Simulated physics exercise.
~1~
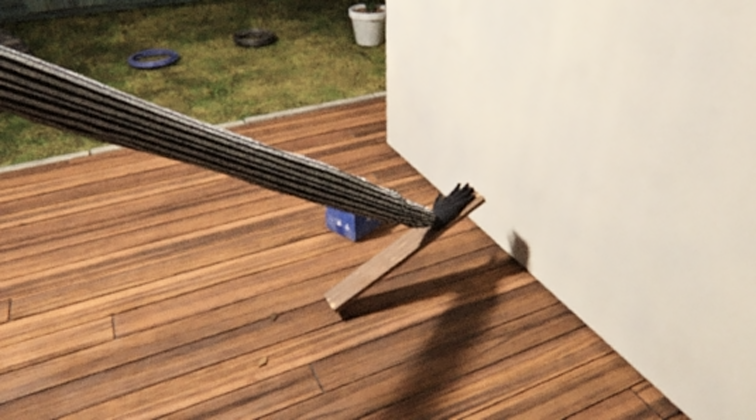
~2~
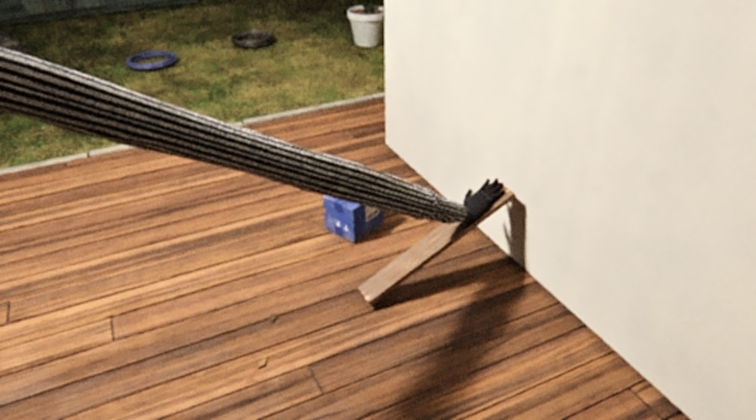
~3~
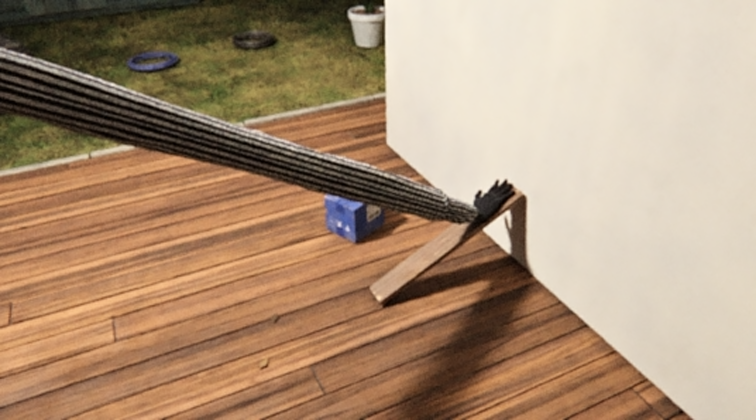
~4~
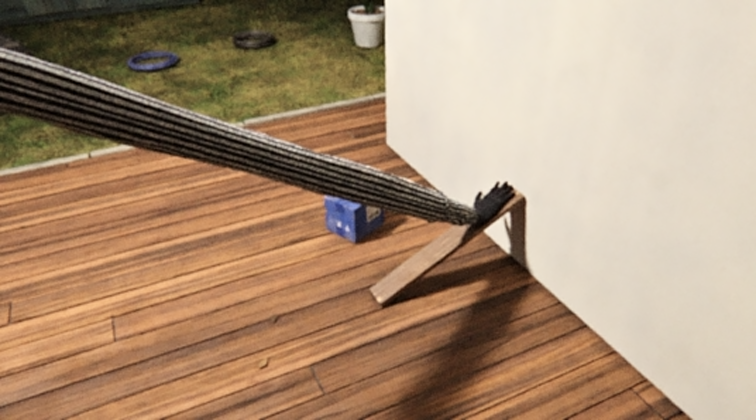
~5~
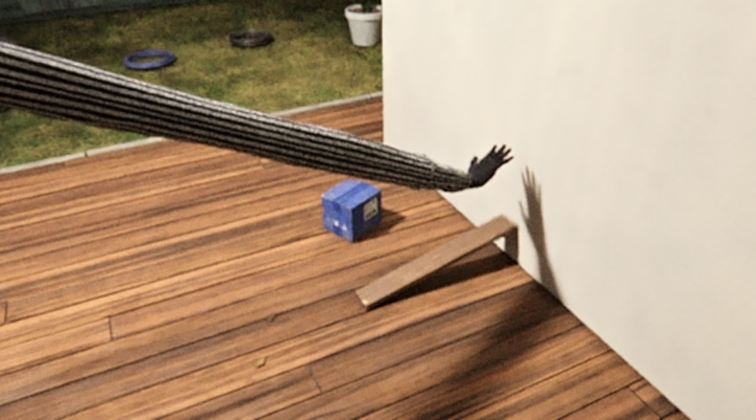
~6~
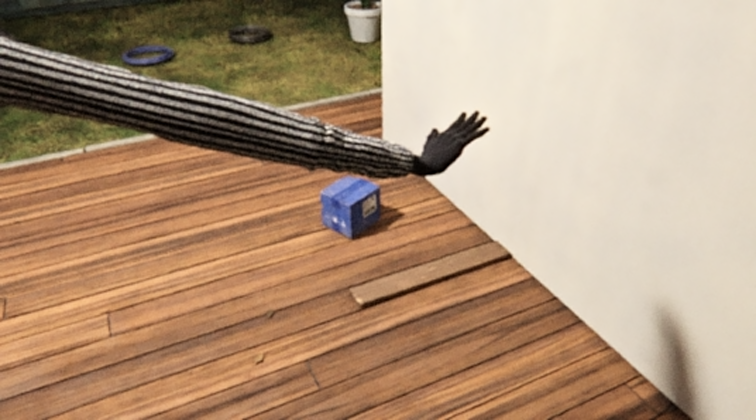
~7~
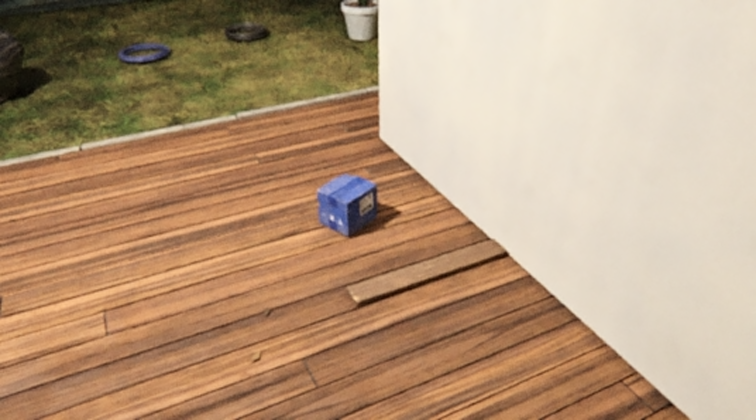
Brown plank being leaned against a bare wall by a gloved hand, then slipping down flat onto the decking beside a blue box.
